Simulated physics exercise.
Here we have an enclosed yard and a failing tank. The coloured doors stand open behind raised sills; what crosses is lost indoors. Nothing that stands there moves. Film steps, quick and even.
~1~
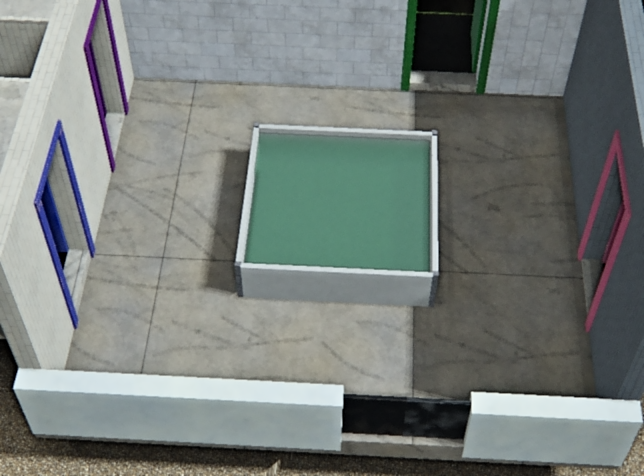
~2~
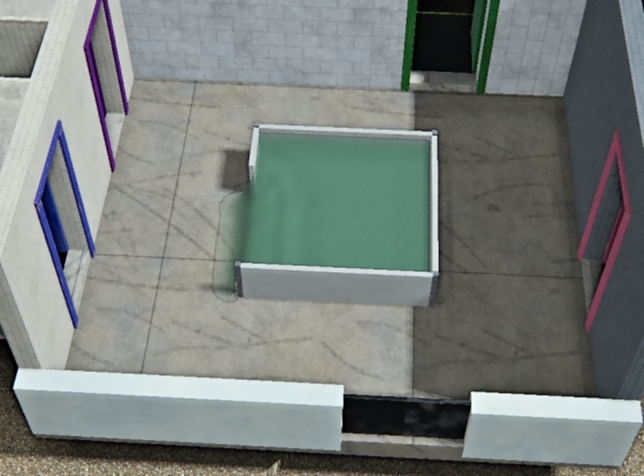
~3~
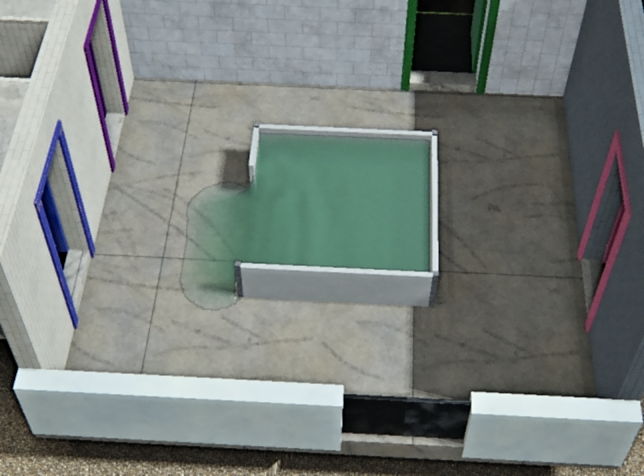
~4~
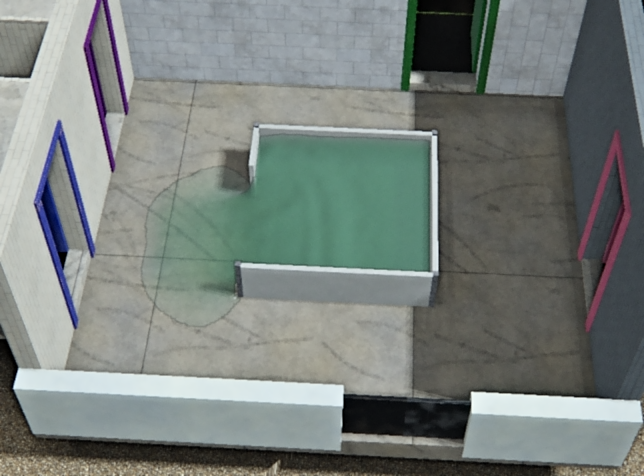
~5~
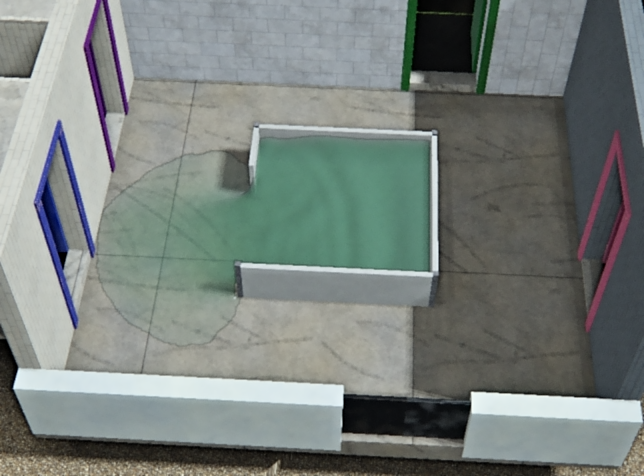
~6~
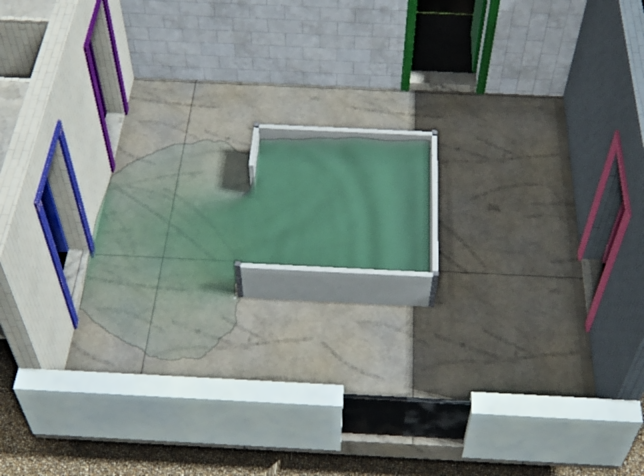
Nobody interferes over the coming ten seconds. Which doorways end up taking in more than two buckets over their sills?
At the end, purple door: Over two buckets. Blue door: Over two buckets. Pink door: Over two buckets. Green door: Two buckets or fewer.
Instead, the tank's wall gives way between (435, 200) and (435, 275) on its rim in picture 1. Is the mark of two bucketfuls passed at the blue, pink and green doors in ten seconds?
Result: Blue door misses it, pink door tops it, green door misses it.
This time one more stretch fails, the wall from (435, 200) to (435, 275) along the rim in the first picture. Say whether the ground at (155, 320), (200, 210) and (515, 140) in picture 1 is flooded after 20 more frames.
The first spot is spared, the second spared and the third soaked.
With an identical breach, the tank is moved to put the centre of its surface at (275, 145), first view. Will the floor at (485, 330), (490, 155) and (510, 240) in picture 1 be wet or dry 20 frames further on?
First spot bare, second bare, third bare.
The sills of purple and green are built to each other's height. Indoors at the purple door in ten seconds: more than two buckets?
Note: Purple door comes in below.
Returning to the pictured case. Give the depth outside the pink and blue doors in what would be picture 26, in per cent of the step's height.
The first comes to about 0 percent, the second to about 130 percent.
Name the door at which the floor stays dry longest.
My answer: The pink one.
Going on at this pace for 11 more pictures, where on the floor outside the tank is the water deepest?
At about (58, 404).
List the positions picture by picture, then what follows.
In the first picture, the water tank at (341, 201) is whole and still.
In the second picture, the front is at (223, 294), out from the gap at (249, 234).
In the third picture, water pours out at (249, 236) and has run to (197, 297).
In the fourth picture, water pours out at (249, 236) and has run to (158, 207).
In the fifth picture, water pours out at (250, 237) and has run to (114, 208).
In the sixth picture, the front is at (84, 295), out from the gap at (249, 236).
A moment on, water covers 20 % of the floor; the purple door under two buckets in, the blue door under two buckets in, the pink door not reached, the green door not reached.
Next, water covers 30 % of the floor; the purple door under two buckets in, the blue door over two buckets in, the pink door not reached, the green door not reached.
Then, water covers 55 % of the floor; the purple door over two buckets in, the blue door far over two buckets in, the pink door not reached, the green door not reached.
Later, water covers 90 % of the floor; the purple door over two buckets in, the blue door far over two buckets in, the pink door under two buckets in, the green door wet at the sill, nothing in.
In the end, water covers 100 % of the floor; the purple door far over two buckets in, the blue door far over two buckets in, the pink door over two buckets in, the green door wet at the sill, nothing in.
